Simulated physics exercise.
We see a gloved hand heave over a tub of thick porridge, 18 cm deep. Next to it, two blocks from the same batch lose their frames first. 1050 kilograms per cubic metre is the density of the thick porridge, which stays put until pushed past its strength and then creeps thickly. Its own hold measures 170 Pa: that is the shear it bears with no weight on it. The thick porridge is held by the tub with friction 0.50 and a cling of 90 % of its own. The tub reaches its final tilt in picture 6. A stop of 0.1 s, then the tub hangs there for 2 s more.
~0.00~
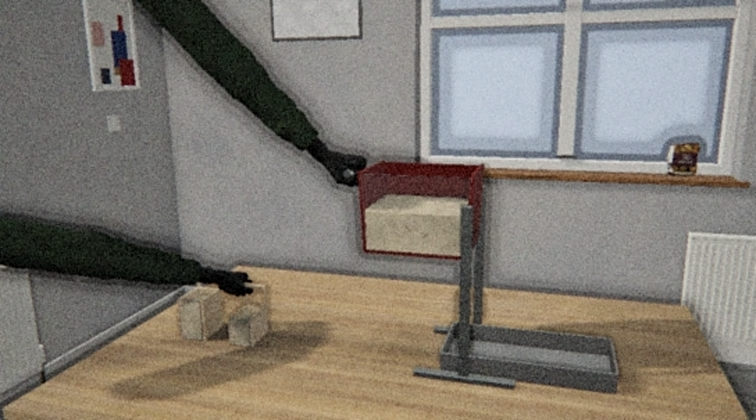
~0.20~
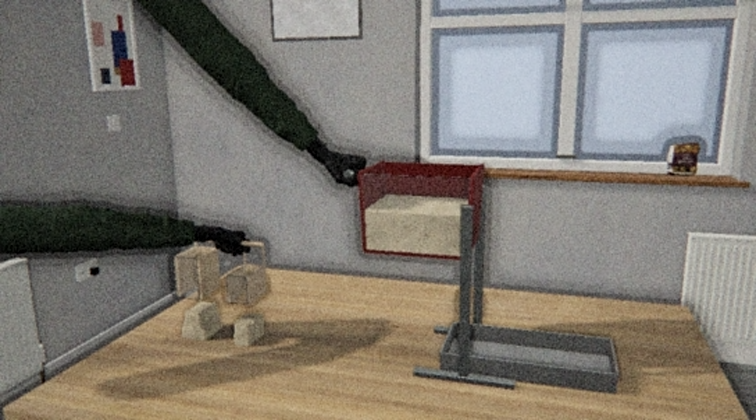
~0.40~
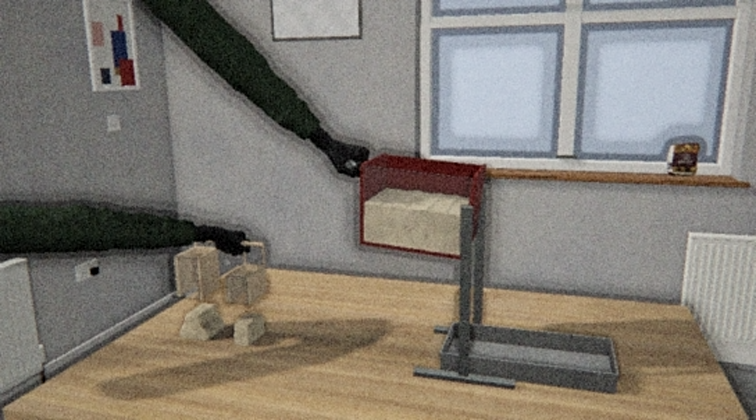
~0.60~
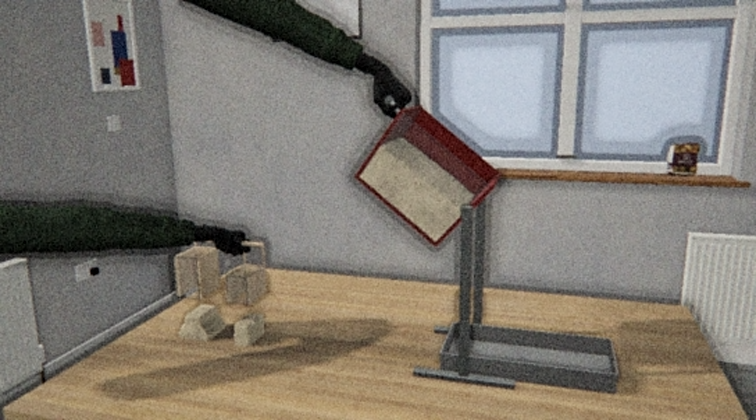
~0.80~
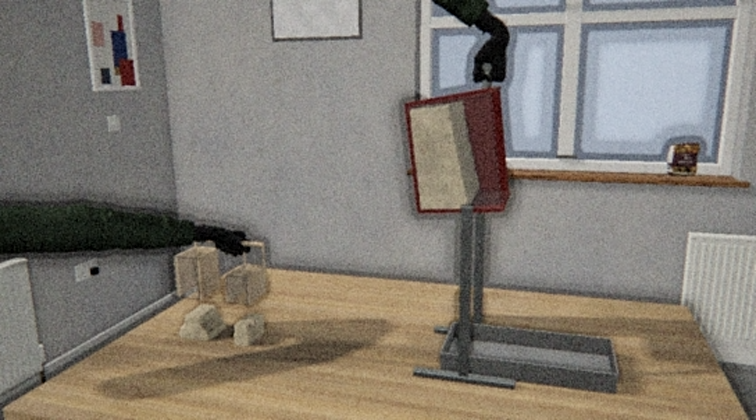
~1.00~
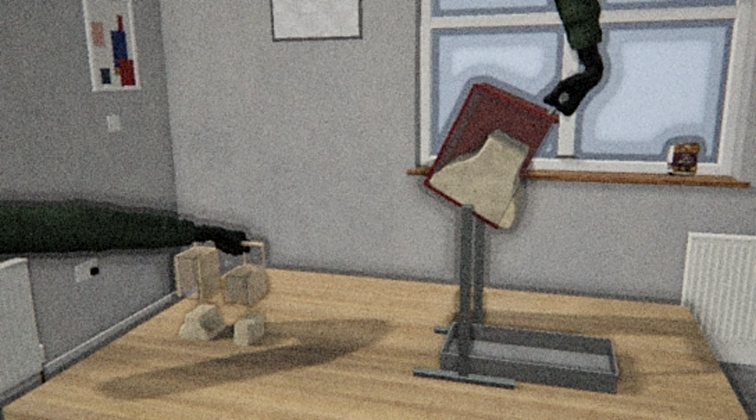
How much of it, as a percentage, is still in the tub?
Near 0 percent is still in the tub.
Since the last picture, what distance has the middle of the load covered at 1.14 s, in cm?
Something like 16 cm, give or take.
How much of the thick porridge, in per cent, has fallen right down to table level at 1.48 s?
Near 100 %.
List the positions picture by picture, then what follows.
Handle-side rim at (362, 174), tilt 0 degrees; top of the thick porridge at (421, 213); blocks stand 9.7 cm, 6.2 cm (left to right), in the first frame.
Handle-side rim at (362, 174), tilt 0 degrees; top of the thick porridge at (421, 213); blocks stand 8.0 cm, 6.1 cm (left to right), in the second frame.
Handle-side rim at (364, 166), tilt 5 degrees; top of the thick porridge at (369, 203); blocks stand 7.2 cm, 6.0 cm (left to right), in the third frame.
Handle-side rim at (404, 113), tilt 39 degrees; top of the thick porridge at (384, 148); blocks stand 7.1 cm, 6.0 cm (left to right), in the fourth frame.
Handle-side rim at (491, 93), tilt 83 degrees; top of the thick porridge at (445, 106); blocks stand 7.1 cm, 6.0 cm (left to right), in the fifth frame.
Handle-side rim at (556, 124), tilt 116 degrees; top of the thick porridge at (492, 139); blocks stand 7.1 cm, 6.0 cm (left to right), in the sixth frame.
After 1.14 s, the tub is at 116 degrees and holds 29 %.
After 1.31 s, the tub is at 116 degrees and holds 0 %.
After 1.48 s, the tub is at 116 degrees and holds 0 %.
After 1.65 s, the tub is at 116 degrees and holds 0 %.
After 3.00 s, at the end, the tub is at 116 degrees and holds 0 %.
